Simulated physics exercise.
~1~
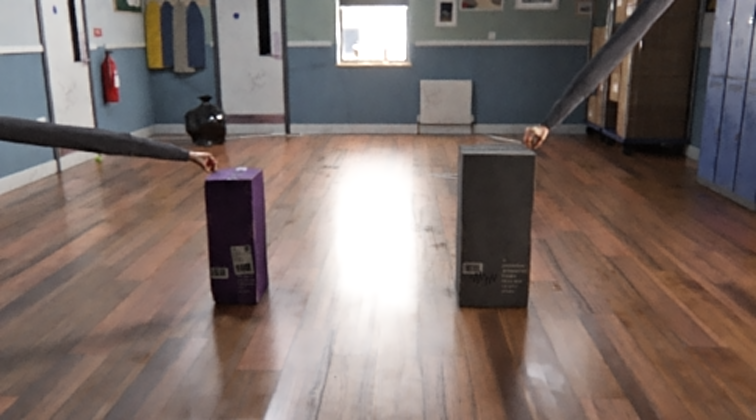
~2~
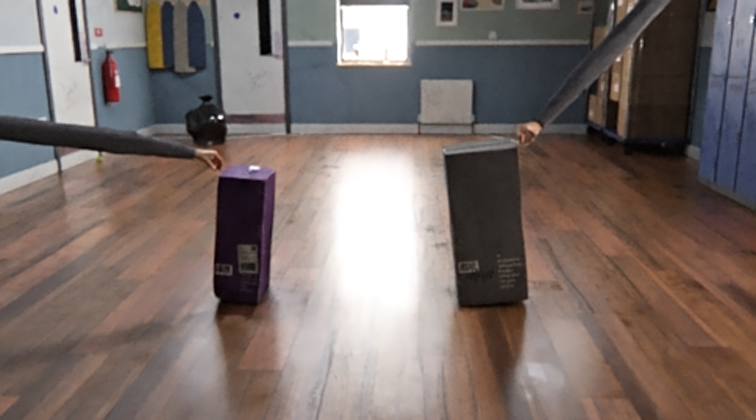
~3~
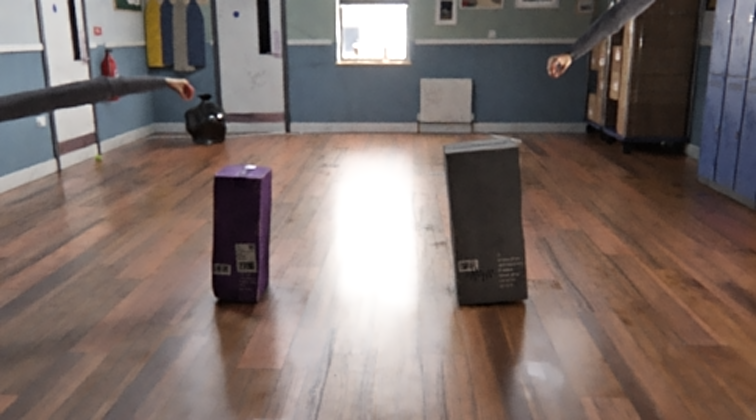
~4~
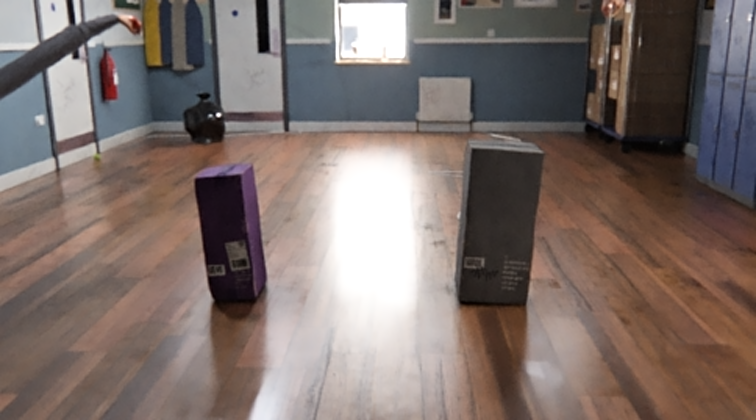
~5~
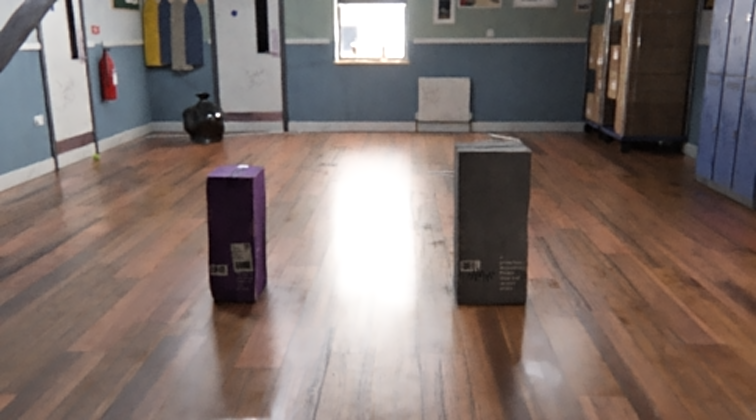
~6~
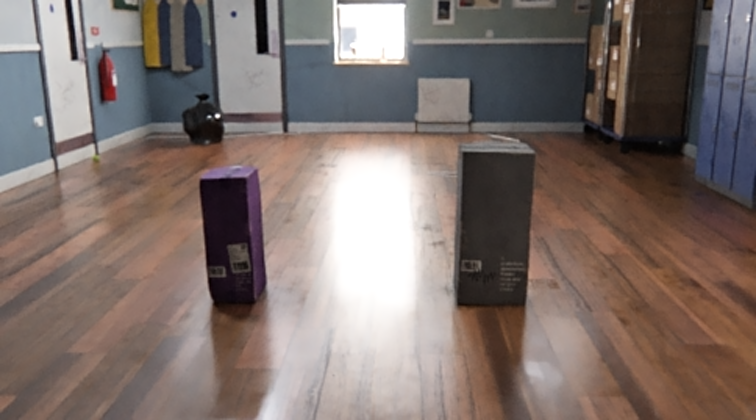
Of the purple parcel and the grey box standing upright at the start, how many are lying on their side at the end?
None of them are. The purple parcel and the grey box both rock a little and end up standing on their bases.
